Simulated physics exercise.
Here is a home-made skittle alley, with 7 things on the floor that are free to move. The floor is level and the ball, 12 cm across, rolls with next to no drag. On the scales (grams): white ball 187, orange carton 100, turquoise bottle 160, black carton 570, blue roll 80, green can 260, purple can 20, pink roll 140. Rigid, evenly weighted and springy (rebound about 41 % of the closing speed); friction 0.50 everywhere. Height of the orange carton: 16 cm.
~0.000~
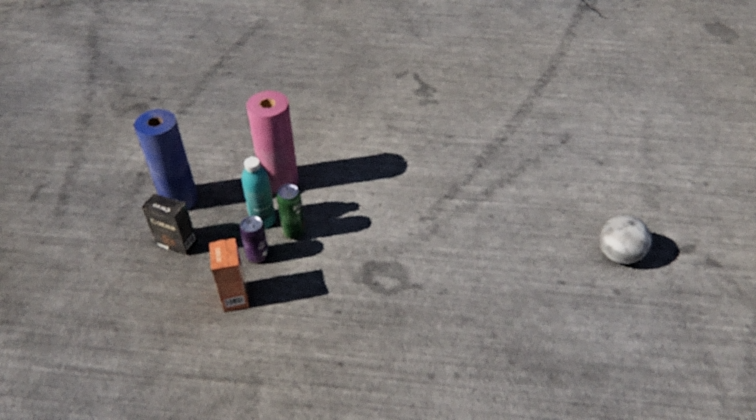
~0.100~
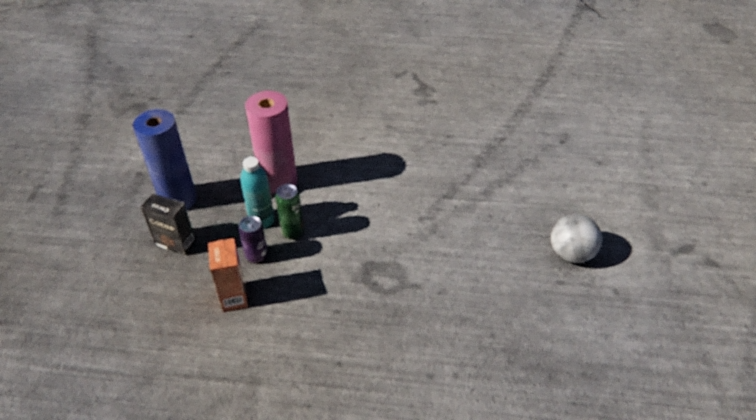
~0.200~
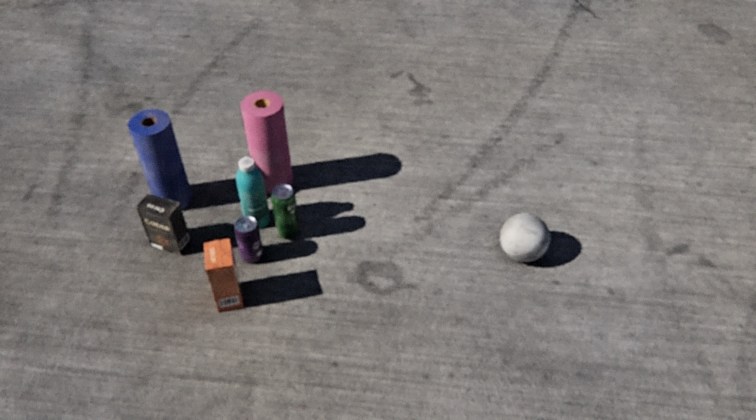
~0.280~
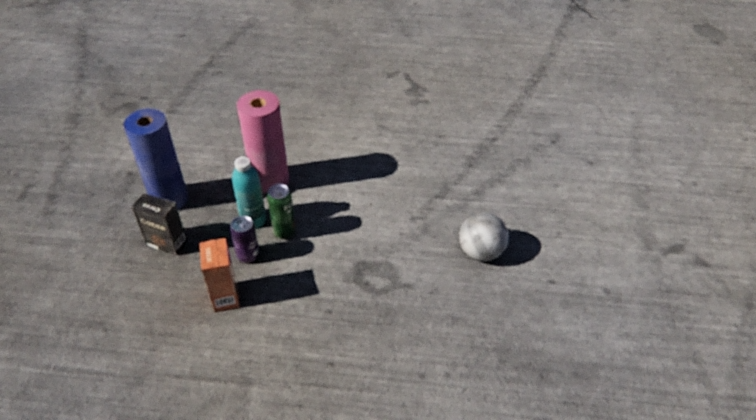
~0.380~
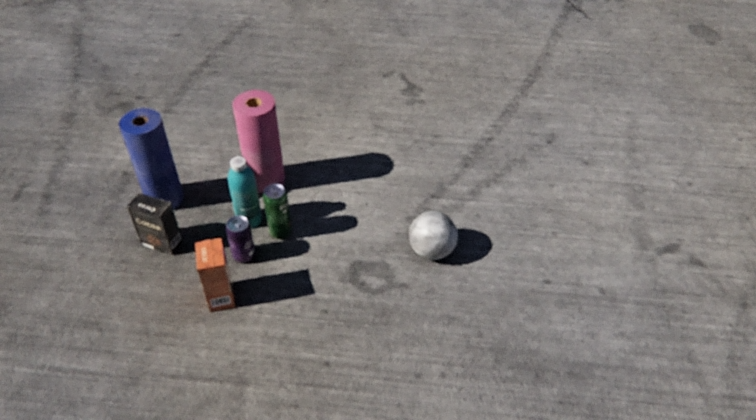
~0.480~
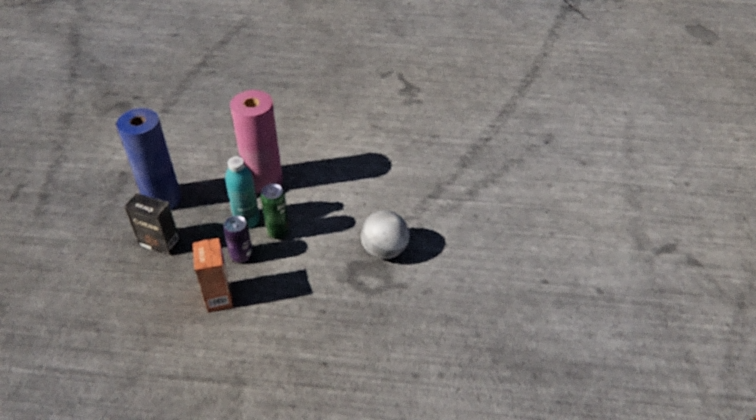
A white ball rolls from right to left across a grey concrete floor, its shadow beside it. On the left stand a blue roll, a pink roll, a turquoise bottle, two cans and two cartons, all upright. The ball crosses the open floor steadily until only a short gap separates it from the group.
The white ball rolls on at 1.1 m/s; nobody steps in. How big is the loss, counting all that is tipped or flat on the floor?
Lost: Zero.
After 0.68 s, 75 cm rolled; white ball near (299, 235).
After 1.18 s, 87 cm rolled; white ball near (246, 288); orange carton slid 3 cm near (201, 279); green can slid 2 cm.
After 2.08 s, 87 cm rolled; white ball near (264, 367); orange carton slid 3 cm near (201, 279); green can slid 2 cm.
After 3.28 s, 93 cm rolled; orange carton slid 3 cm near (201, 279); green can slid 2 cm.
By the end (4.0 s), all 7 in place, give or take 8 cm. Seen from the same camera at the end, orange carton near (201, 279), turquoise bottle near (242, 192).
